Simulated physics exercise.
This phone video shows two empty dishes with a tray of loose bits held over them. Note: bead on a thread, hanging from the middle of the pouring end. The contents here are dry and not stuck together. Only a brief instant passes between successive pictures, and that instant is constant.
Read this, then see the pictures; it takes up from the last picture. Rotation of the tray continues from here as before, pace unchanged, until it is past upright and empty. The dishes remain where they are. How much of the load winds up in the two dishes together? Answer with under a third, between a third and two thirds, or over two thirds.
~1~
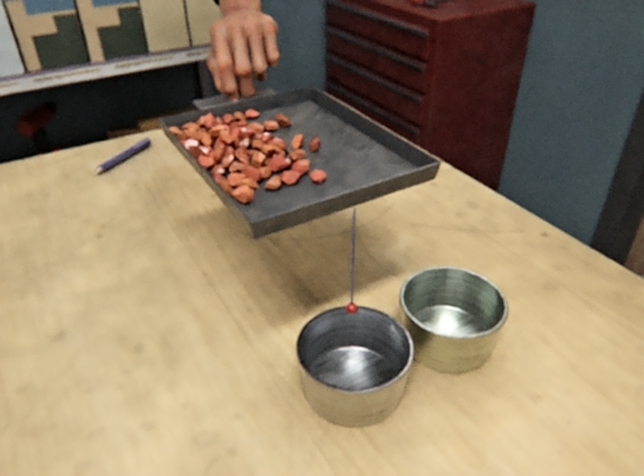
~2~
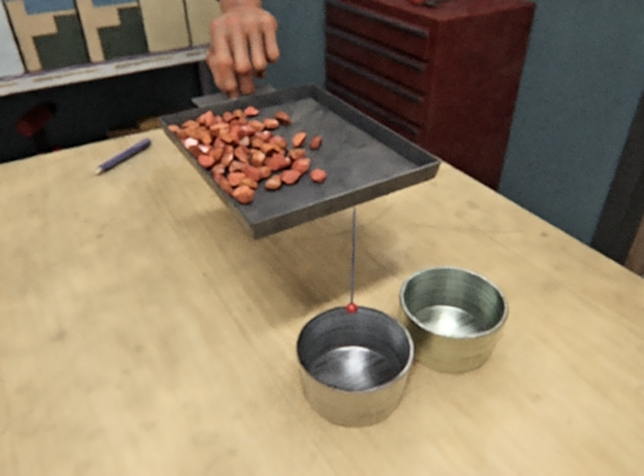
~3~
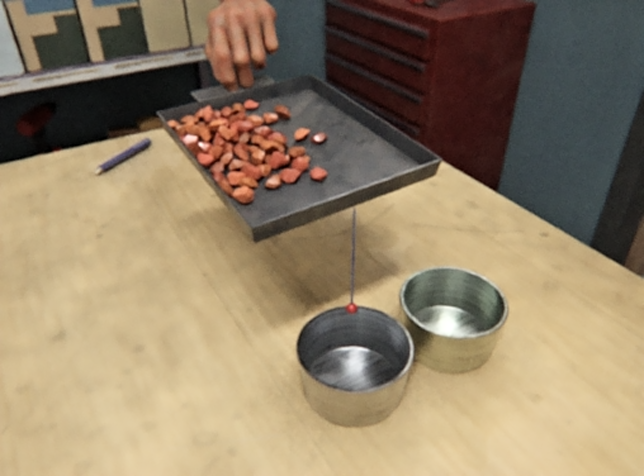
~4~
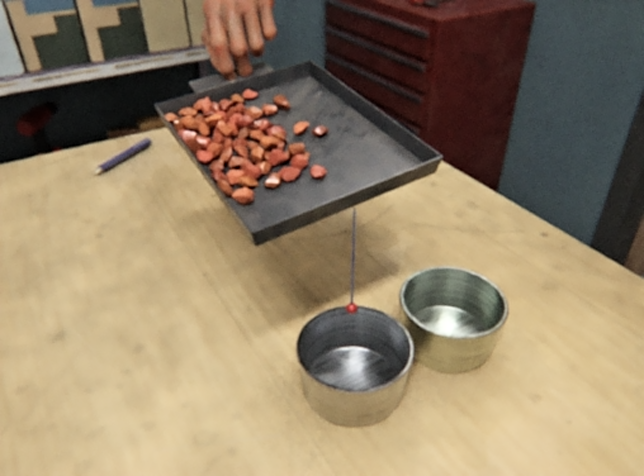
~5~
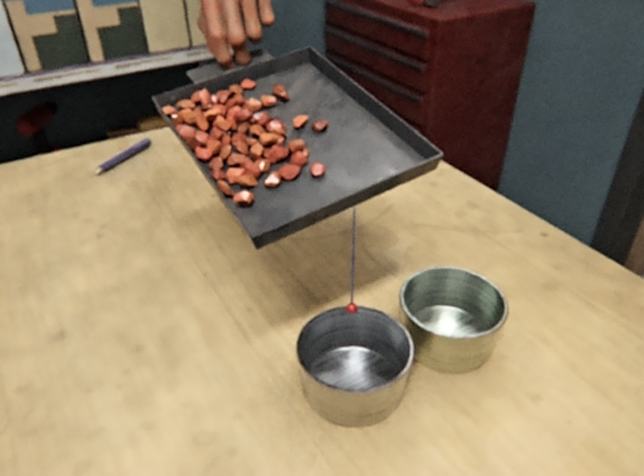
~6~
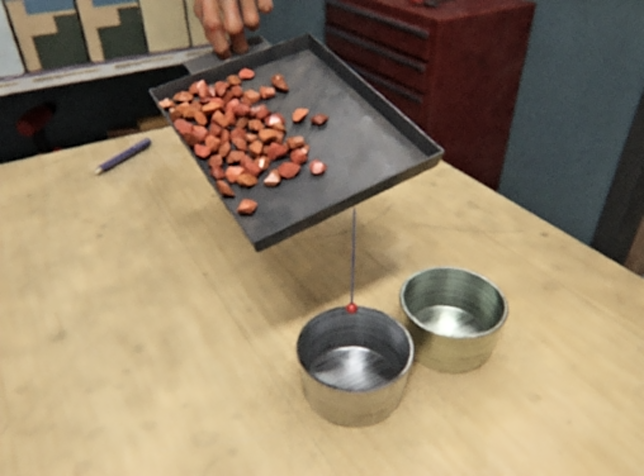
The two dishes together get under a third of it.
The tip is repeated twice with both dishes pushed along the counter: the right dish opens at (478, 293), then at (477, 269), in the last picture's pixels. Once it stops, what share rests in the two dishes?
Trial 1 0%, trial 2 0%.
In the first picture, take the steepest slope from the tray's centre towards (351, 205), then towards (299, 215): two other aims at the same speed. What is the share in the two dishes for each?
It comes to about 50 per cent the first time and about 20 per cent the second.
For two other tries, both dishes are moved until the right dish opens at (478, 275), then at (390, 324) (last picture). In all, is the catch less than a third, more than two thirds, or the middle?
The two tries come out as under a third and over two thirds in turn.
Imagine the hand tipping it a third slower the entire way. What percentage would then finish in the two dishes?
I'd expect close to 10 per cent.
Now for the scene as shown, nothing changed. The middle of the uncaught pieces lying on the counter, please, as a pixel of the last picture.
(257, 422), roughly.
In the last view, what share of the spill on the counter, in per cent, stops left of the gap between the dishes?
100 %, near enough.
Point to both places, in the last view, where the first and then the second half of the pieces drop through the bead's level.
Early-half point (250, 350); late-half point (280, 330).
Shortly afterwards, tray tipped steeply; all but a few on the tray; only a few in the air.
Next, tray tipped past a quarter turn; a little on the tray; only a few in the left dish; near two thirds outside both; near a quarter in the air.
Some moments later, tray tipped past a quarter turn; a little in the left dish; all but a few outside both.
In the end, tray tipped past a quarter turn; a little in the left dish; none at all in the right dish; all but a few outside both.
